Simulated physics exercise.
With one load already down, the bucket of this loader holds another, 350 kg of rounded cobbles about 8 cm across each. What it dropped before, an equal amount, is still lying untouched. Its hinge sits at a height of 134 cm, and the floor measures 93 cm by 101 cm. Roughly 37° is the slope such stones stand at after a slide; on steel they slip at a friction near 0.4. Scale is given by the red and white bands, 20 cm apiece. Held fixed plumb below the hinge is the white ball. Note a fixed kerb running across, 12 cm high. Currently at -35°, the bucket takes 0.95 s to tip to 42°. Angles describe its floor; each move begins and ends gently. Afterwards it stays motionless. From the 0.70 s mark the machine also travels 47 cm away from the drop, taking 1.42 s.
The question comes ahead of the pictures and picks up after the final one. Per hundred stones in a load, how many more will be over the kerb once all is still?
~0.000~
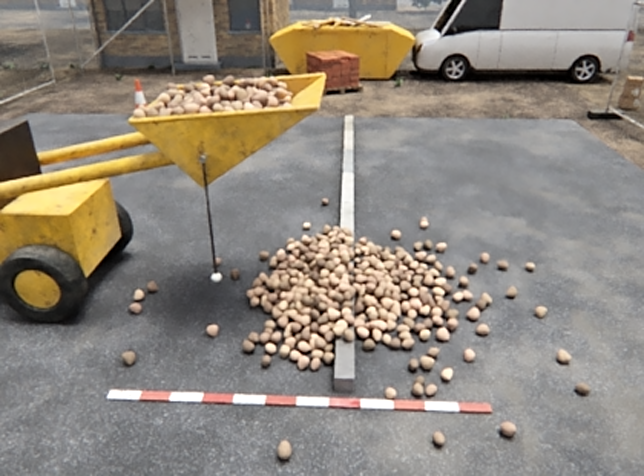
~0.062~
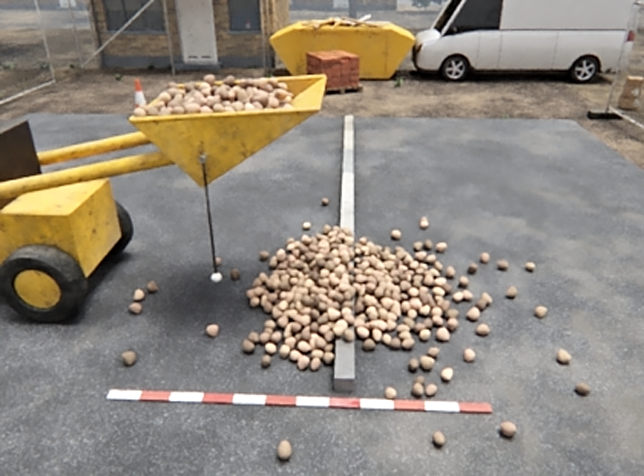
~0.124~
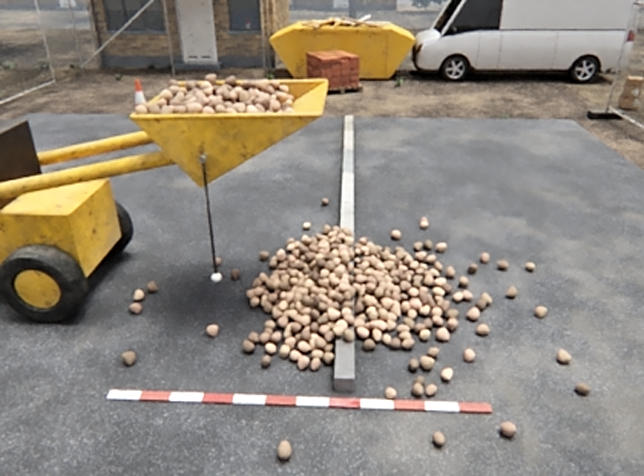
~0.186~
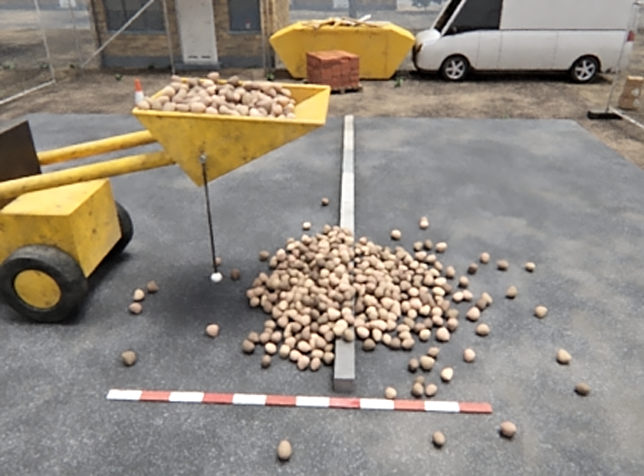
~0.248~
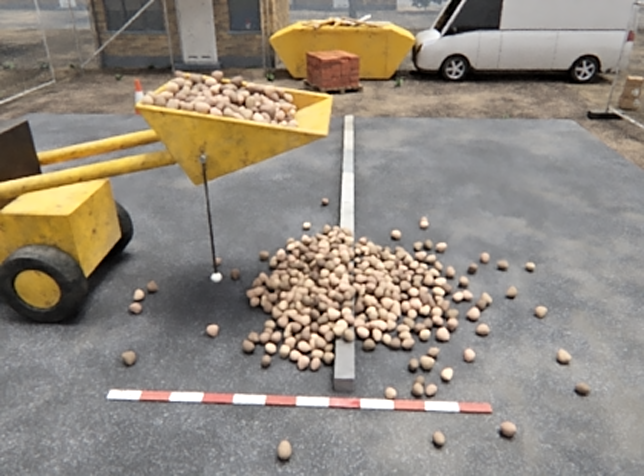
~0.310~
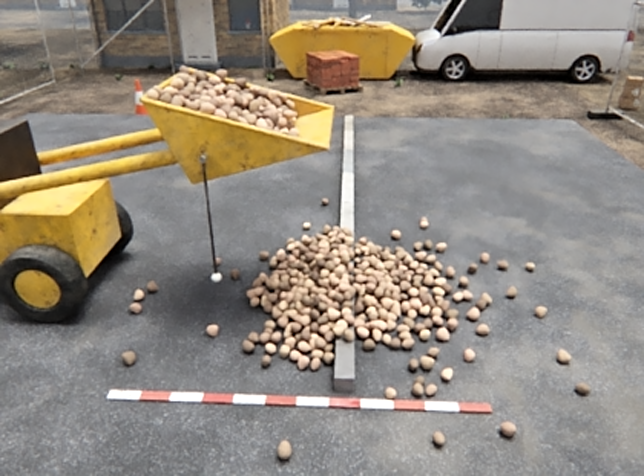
37.
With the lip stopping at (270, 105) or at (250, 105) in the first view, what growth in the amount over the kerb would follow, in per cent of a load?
First place: Roughly 5 %; second place: Roughly 5 %.
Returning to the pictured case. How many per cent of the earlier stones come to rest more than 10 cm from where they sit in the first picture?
Near 15 per cent, I reckon.
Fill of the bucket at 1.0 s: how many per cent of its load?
Reading: Near 65 % of the load.
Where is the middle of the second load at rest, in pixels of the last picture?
Their centre rests close to (324, 276).
After 0.7 s the floor is at 30°; in per cent of one load, 100 in the bucket, 64 on this side of the kerb, 36 over the kerb; the foremost stones are at (522, 300).
After 1.0 s the floor is at 42°; in per cent of one load, 63 in the bucket, 101 on this side of the kerb, 36 over the kerb; the foremost stones are at (522, 300).
After 2.6 s the floor is at 42°; in per cent of one load, 0 in the bucket, 126 on this side of the kerb, 74 over the kerb; the foremost stones are at (538, 314).
After 5.1 s the floor is at 42°; in per cent of one load, 0 in the bucket, 126 on this side of the kerb, 74 over the kerb; the foremost stones are at (538, 314). Net gain over the kerb, 37.
